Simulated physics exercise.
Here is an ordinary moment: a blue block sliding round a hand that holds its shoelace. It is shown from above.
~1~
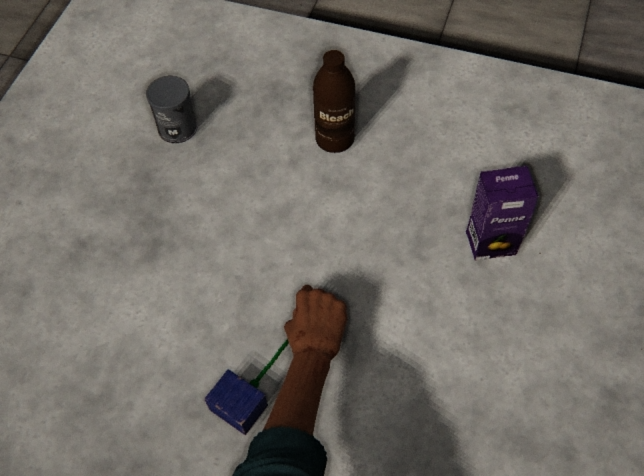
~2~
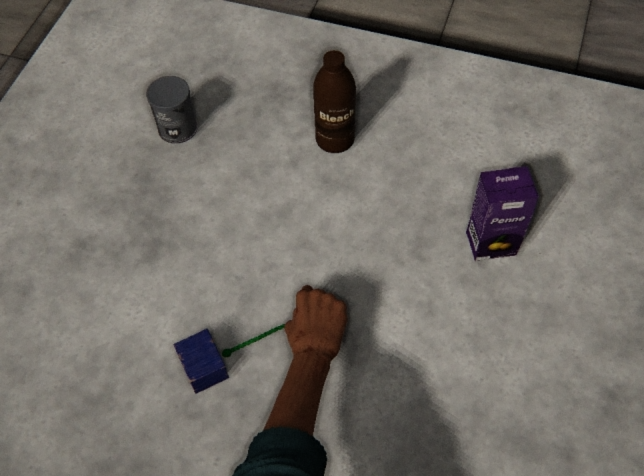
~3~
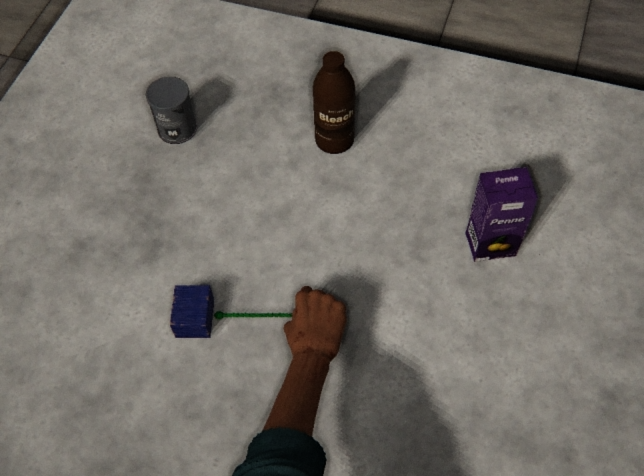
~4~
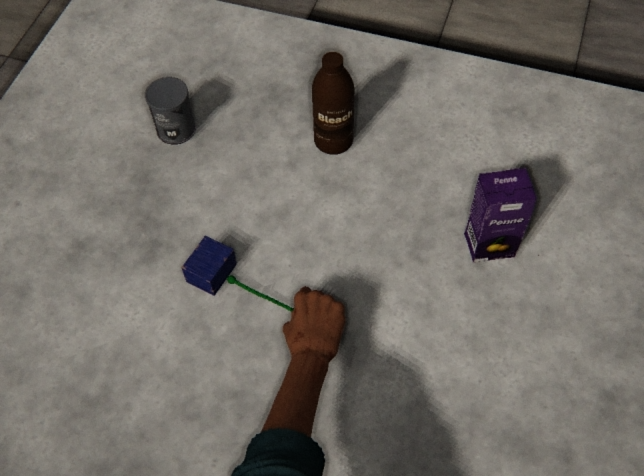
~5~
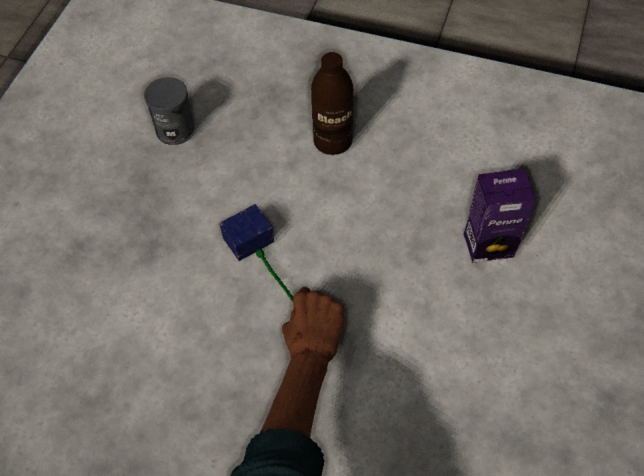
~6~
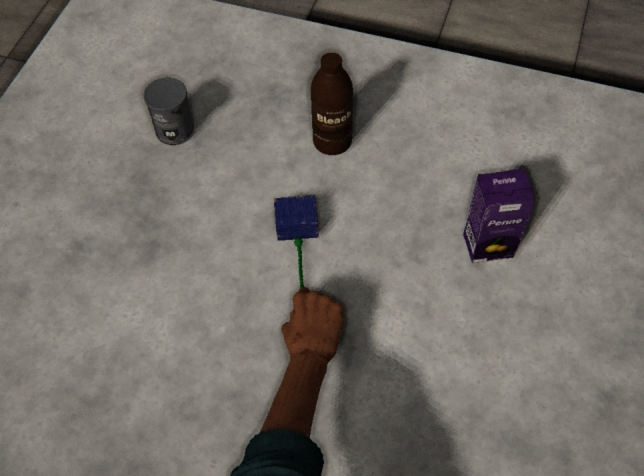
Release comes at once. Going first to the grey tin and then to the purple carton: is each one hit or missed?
First to last, the grey tin is missed, the purple carton is hit.
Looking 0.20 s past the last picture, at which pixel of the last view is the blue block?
(477, 224).
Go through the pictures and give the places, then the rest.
In the first frame, blue block (235, 396); grey tin (167, 91); purple carton (510, 184); brown bottle (334, 58).
In the second frame, blue block (199, 355).
In the third frame, blue block (190, 305).
In the fourth frame, blue block (207, 258).
In the fifth frame, blue block (246, 225).
In the sixth frame, blue block (295, 210); grey tin (165, 93); purple carton (507, 186); brown bottle (332, 60); going round clockwise.
Then, 0.08 s on from there, block near (398, 224).
Then, 0.20 s on from there, block near (477, 224); purple carton pushed aside.
In the end, block near (506, 218); purple carton pushed aside. The grey tin remains clear and the purple carton takes the knock.
